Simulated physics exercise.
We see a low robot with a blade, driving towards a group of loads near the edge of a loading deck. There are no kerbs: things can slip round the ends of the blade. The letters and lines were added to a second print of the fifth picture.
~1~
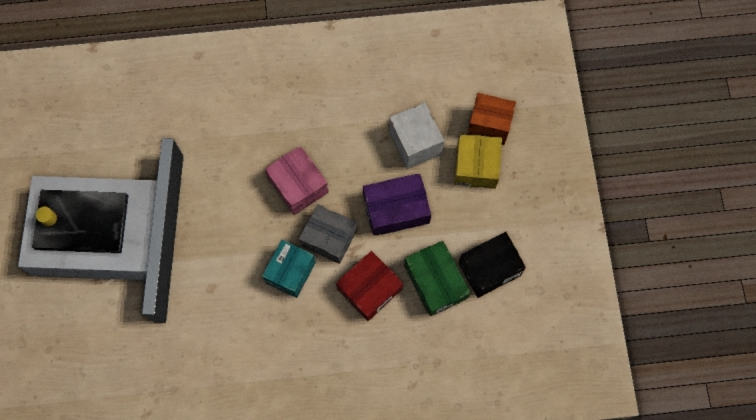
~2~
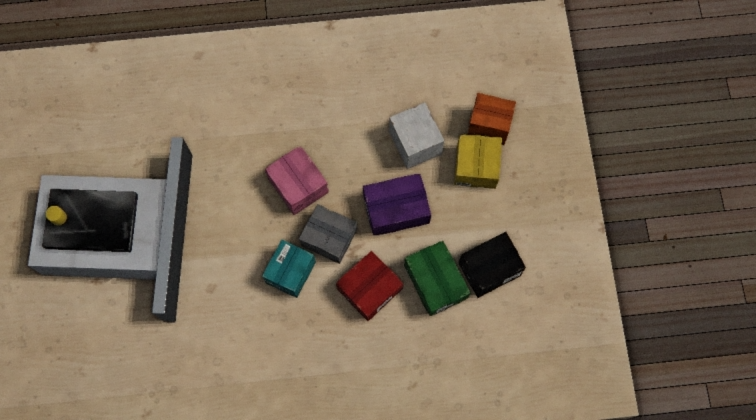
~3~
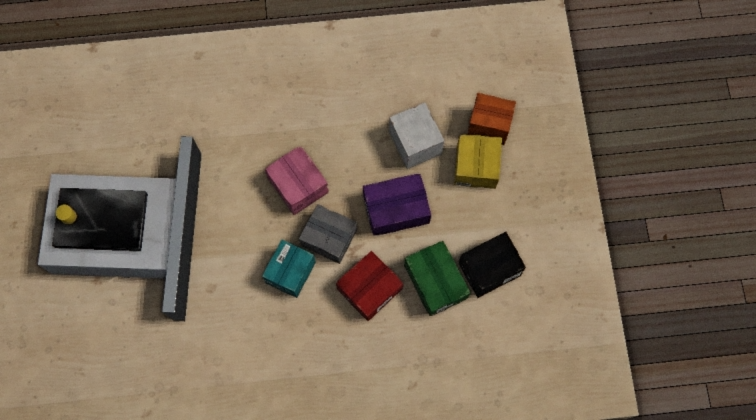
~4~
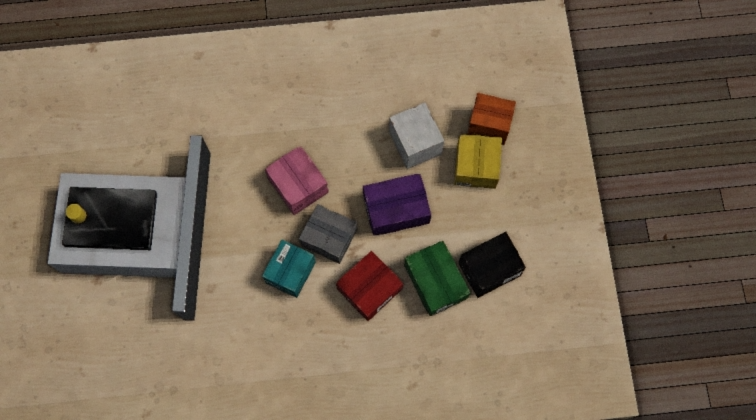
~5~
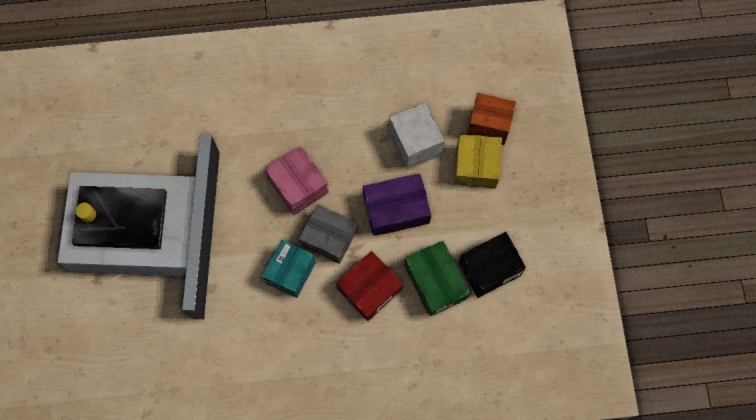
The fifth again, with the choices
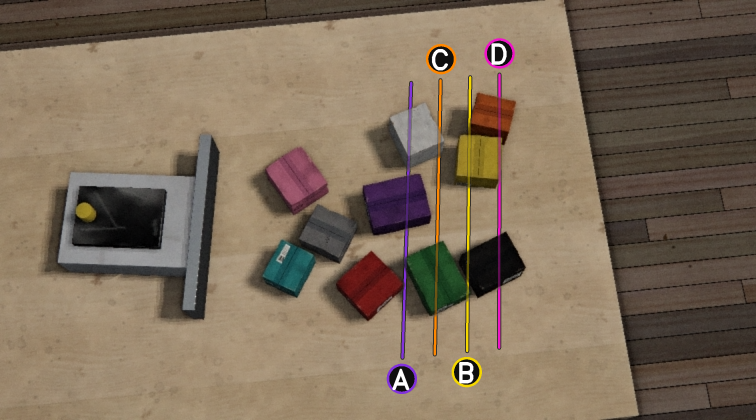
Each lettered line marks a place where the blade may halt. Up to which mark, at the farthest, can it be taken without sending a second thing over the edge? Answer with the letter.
At D, and not beyond.
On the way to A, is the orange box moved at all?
No.
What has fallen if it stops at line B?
The black parcel goes over.
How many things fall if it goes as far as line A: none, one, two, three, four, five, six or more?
The count is none.
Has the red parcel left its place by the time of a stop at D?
By then, yes.
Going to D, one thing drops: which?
The black parcel.
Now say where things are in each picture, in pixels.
Yellow box (478, 162); pink box (297, 181); orange box (491, 119), in the first picture.
Robot (97, 220); black parcel (492, 265), in the second picture.
Robot (107, 219); white crate (416, 136), in the third picture.
Robot (117, 218); turquoise parcel (289, 269), in the fourth picture.
Robot (127, 217); red parcel (369, 286); yellow box (478, 162); pink box (297, 181), in the fifth picture.
On the copy, A at (407, 214); B at (469, 208); C at (438, 211); D at (499, 205).
On D. First, robot (237, 206); red parcel (383, 286); turquoise parcel (331, 272).
Then, robot (347, 195); black parcel (579, 262); green parcel (535, 279).
Finally, robot (430, 187); black parcel over the edge; green parcel (609, 291); one fallen.
By contrast, A is within the limit but short; B is within the limit but short; C is within the limit but short.
